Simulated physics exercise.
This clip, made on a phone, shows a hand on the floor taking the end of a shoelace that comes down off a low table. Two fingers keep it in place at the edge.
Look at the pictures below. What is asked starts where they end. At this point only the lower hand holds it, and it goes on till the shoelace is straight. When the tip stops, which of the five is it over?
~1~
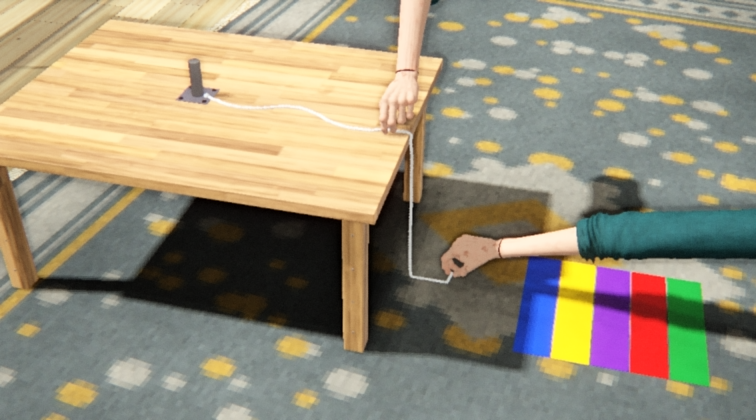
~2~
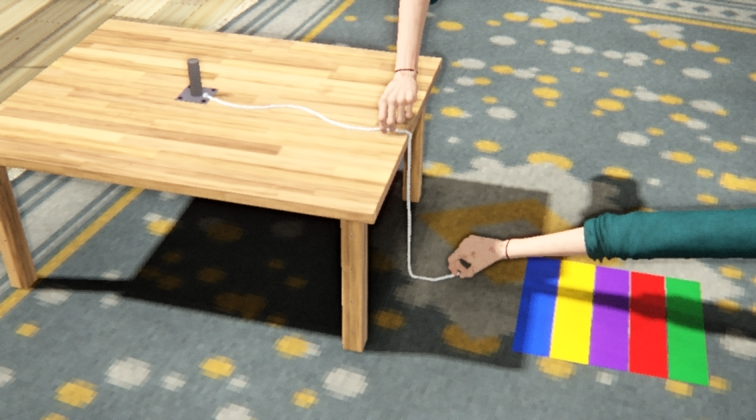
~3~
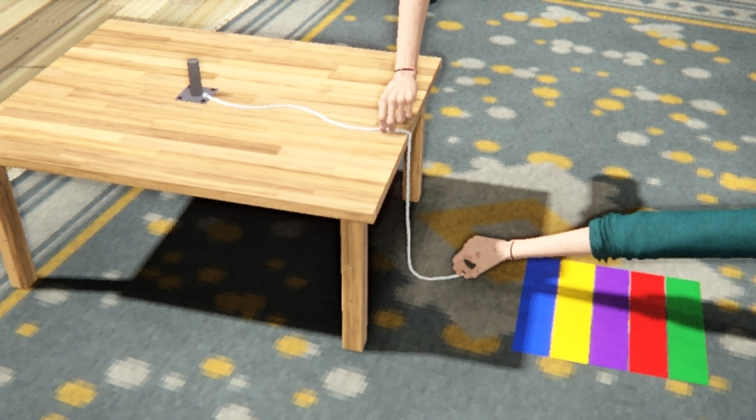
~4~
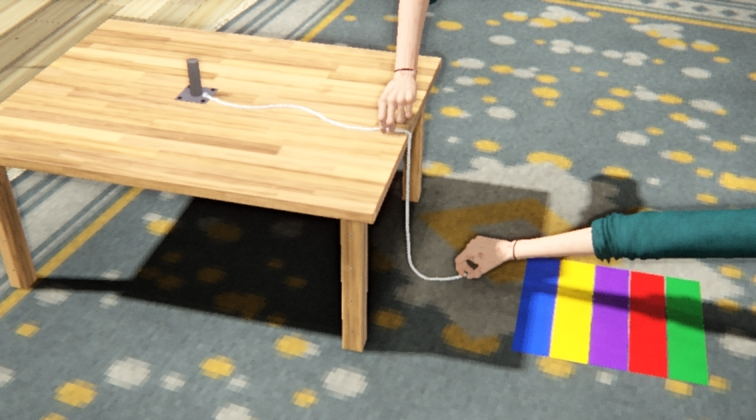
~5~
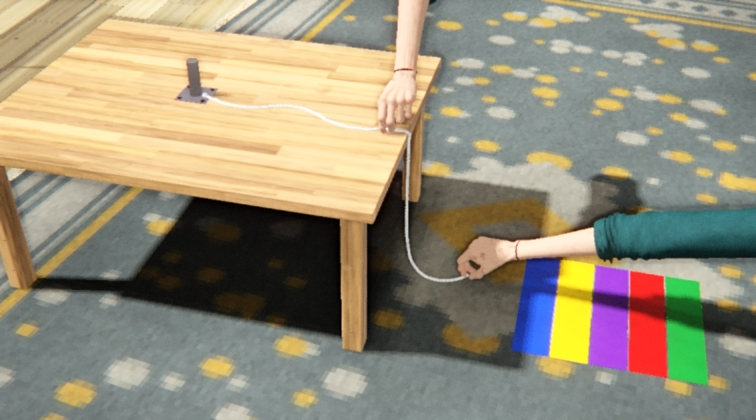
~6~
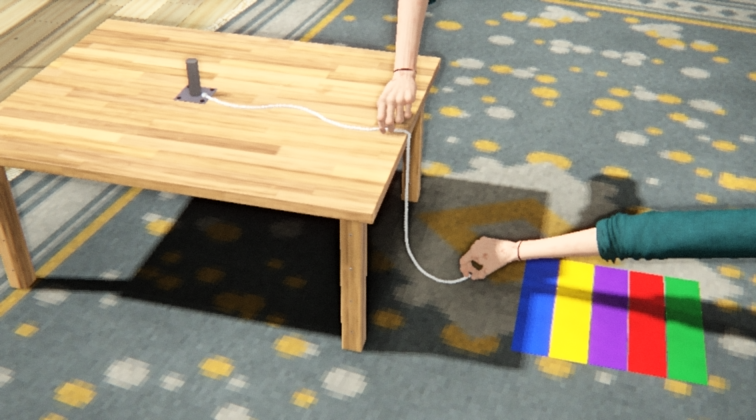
The yellow one.
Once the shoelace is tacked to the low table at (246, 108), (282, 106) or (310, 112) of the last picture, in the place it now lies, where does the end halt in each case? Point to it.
Pixel spots, one per try: About (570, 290), (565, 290), (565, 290).
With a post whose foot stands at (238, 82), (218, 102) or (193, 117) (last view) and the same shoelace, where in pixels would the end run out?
The spots are near (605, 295), (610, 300) and (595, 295).
Soon after, end near (496, 279); short of the strips.
Then, end near (545, 287); over blue.
At full stretch, end near (574, 292); over yellow. It gets as far as the yellow strip.
